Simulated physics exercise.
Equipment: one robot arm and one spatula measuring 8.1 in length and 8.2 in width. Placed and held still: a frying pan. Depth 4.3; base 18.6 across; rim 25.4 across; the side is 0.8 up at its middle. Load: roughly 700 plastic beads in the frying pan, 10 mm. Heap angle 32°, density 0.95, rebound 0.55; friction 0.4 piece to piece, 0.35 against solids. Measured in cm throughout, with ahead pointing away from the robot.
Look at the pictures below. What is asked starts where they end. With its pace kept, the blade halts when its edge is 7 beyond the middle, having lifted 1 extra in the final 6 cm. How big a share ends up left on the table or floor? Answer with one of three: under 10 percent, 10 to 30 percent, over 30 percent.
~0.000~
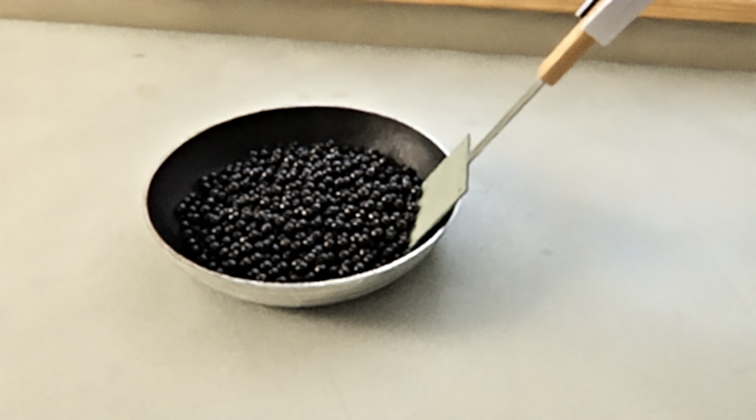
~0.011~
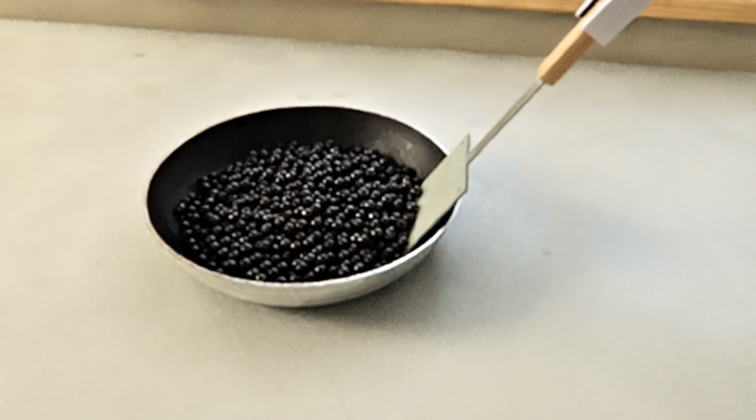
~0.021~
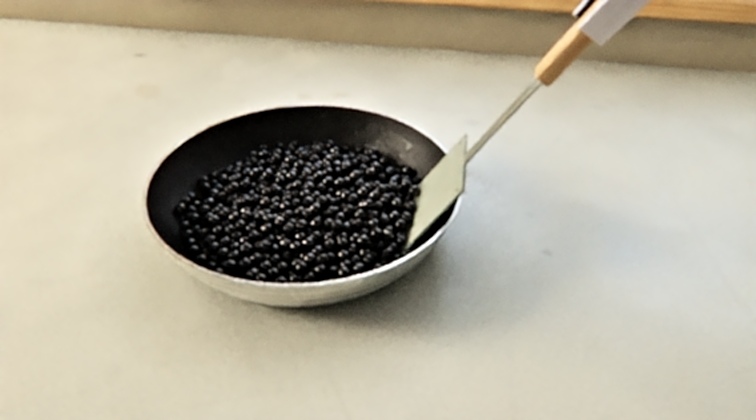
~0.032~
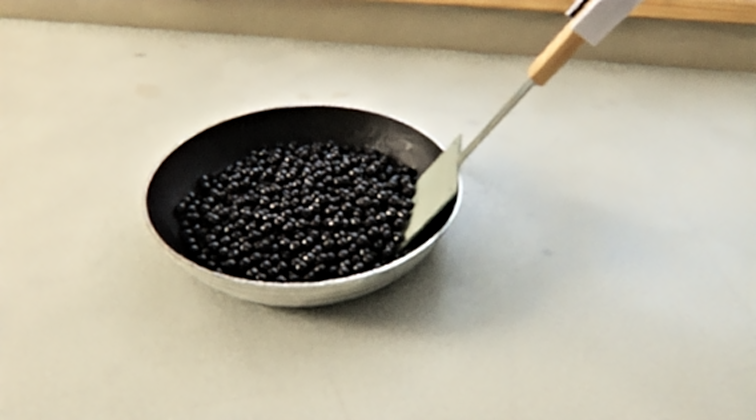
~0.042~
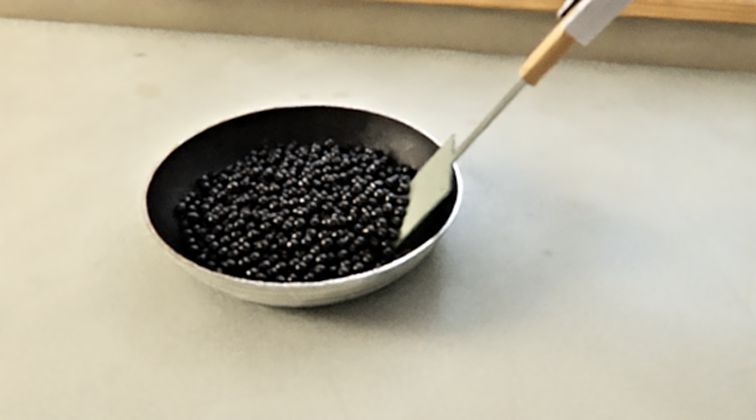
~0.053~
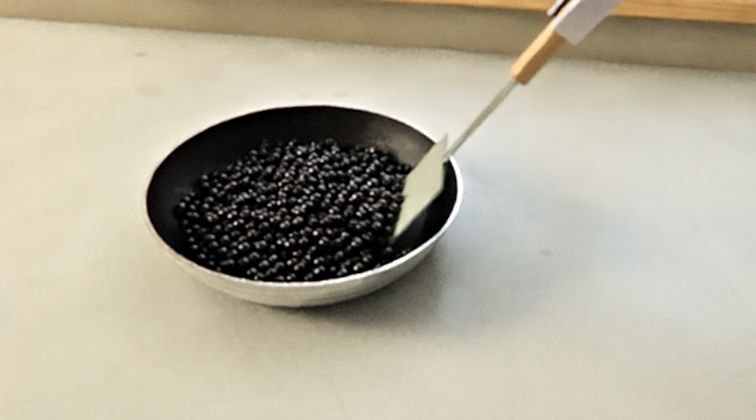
Under 10 percent.
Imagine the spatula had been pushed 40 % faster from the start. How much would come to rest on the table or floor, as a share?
About 5 in a hundred.
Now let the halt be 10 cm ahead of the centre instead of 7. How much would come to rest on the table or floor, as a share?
I'd expect close to 25 per cent then.
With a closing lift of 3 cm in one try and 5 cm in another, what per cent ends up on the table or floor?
Result, in order: Approx. 0 % and 0 %.
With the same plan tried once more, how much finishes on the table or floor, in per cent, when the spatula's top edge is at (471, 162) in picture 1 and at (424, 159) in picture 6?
10 per cent.
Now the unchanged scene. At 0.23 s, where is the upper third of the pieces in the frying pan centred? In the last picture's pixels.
It is centred at about (246, 186).
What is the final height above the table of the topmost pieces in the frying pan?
Some 5.5 cm above the table.
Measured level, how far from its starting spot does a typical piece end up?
Some 3 centimetres.
After 0.14 s, sloping 58°, highest piece 4 above the table; 699 in the frying pan.
After 0.23 s, sloping 58°, highest piece 5 above the table; 699 in the frying pan.
After 0.48 s, sloping 58°, highest piece 5 above the table; 683 in the frying pan, 14 on the table or floor, 2 on the blade or in flight.
After 1.53 s, sloping 58°, highest piece 5 above the table; 683 in the frying pan, 16 on the table or floor.
At rest, 683 in the frying pan, 16 on the table or floor. That is 2 % on the table or floor.
